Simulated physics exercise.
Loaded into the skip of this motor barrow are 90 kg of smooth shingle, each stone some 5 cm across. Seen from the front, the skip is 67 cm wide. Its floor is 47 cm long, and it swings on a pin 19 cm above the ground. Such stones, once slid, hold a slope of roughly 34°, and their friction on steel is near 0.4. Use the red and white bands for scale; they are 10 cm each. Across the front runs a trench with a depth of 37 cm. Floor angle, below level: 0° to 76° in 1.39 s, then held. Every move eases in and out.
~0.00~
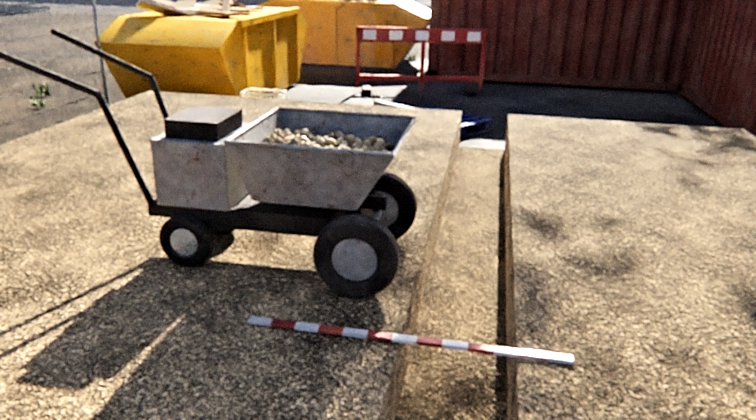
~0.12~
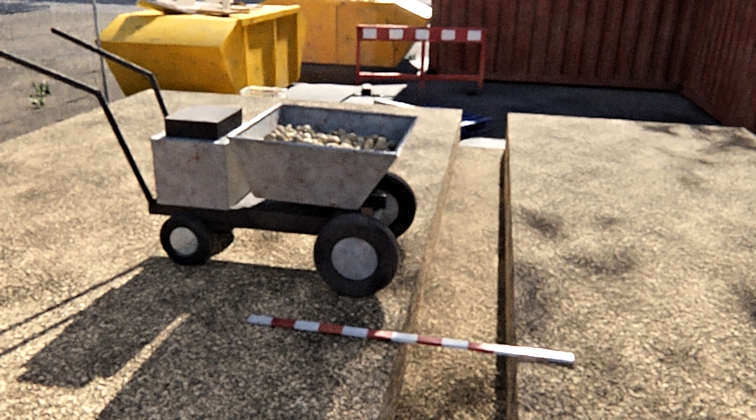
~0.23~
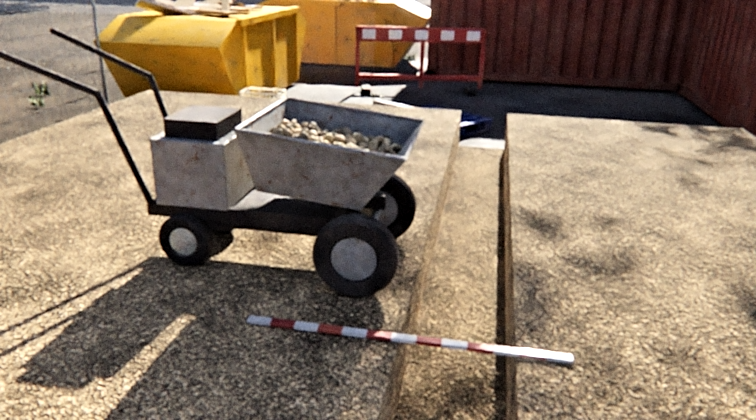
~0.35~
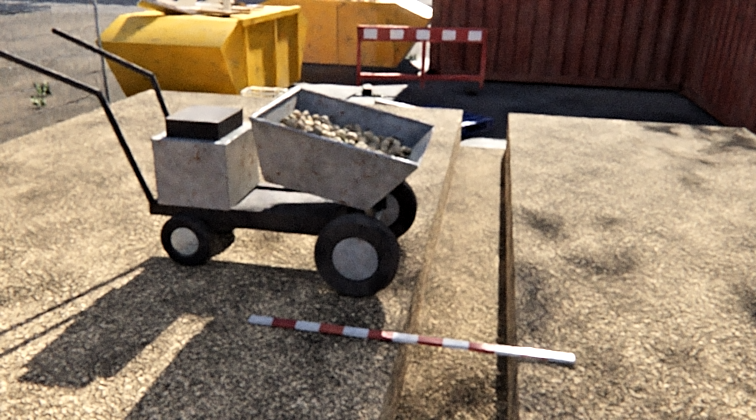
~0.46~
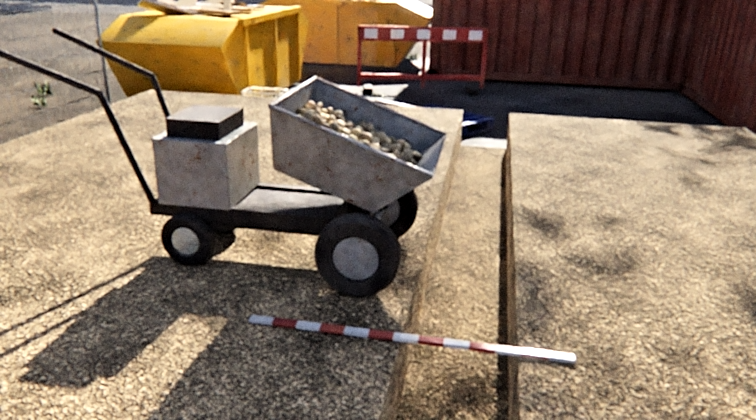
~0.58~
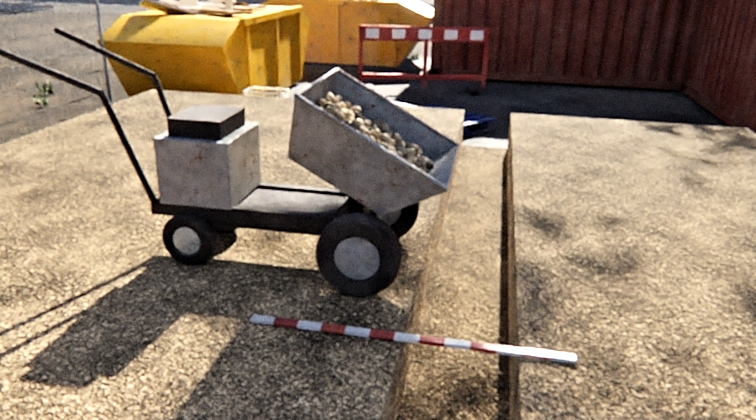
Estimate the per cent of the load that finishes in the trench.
Roughly 68 percent.
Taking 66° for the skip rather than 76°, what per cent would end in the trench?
It would be near 65 per cent.
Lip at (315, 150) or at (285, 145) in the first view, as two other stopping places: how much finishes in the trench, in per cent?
First place: Near 100%; second place: Near 75%.
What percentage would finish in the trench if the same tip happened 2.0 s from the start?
75 per cent.
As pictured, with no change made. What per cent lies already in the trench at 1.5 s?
35 per cent or so by then.
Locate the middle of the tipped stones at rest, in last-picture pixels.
Their middle lands near (496, 328).
After 1.0 s the floor is at 64°; 100 % in the skip; the foremost stones are at (483, 226).
After 1.5 s the floor is at 76°; 43 % in the skip, 33 % in the trench, 24 % past the trench; the foremost stones are at (597, 293).
After 1.8 s the floor is at 76°; 16 % in the skip, 51 % in the trench, 33 % past the trench; the foremost stones are at (663, 293).
After 3.8 s the floor is at 76°; 0 % in the skip, 68 % in the trench, 32 % past the trench; the foremost stones are at (686, 295).
